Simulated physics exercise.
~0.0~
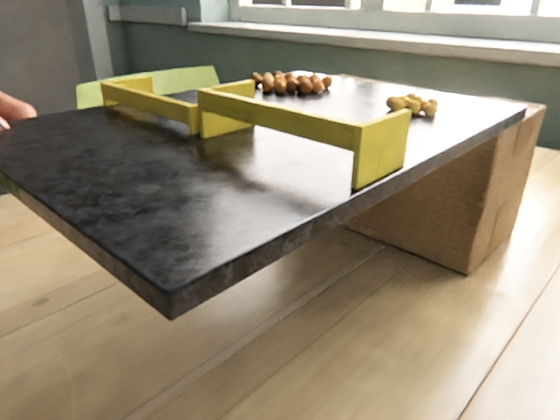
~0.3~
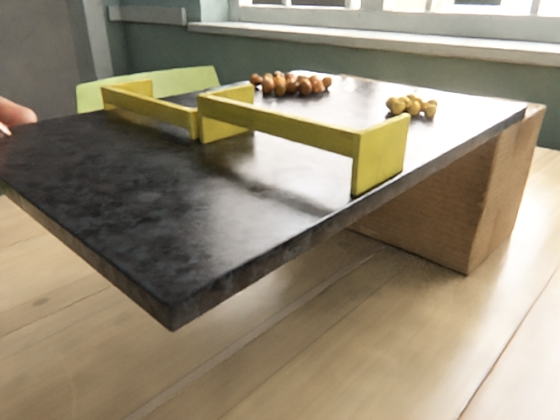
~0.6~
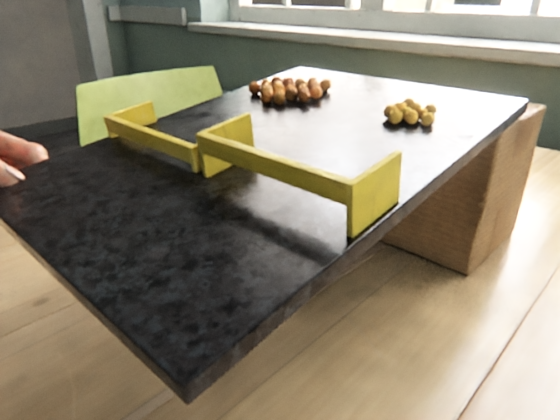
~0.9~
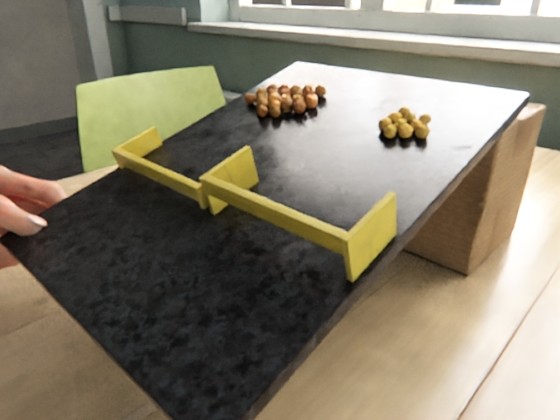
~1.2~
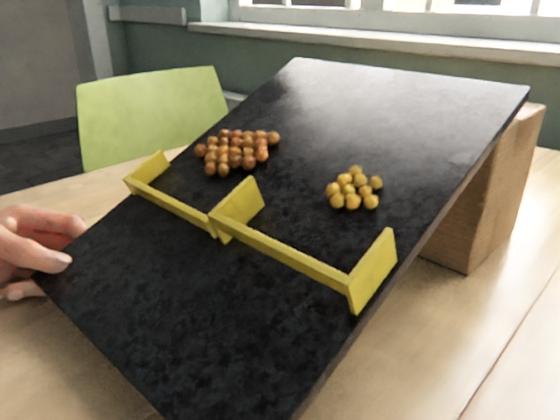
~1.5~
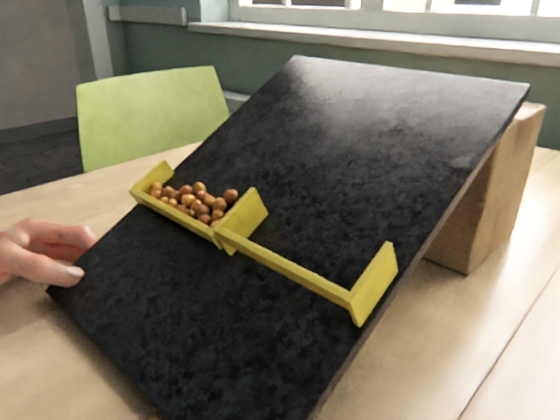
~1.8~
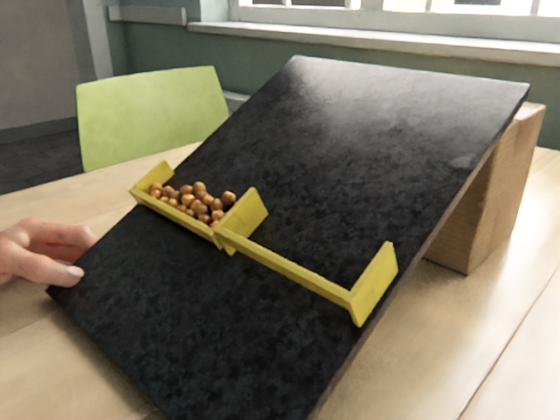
The video shows a hand lowering one end of a dark board propped on a box, sending two clusters of small round balls sliding down toward yellow barriers. The orange-brown balls gather behind the left barrier, while the yellowish ones pass the right barrier and are no longer visible.
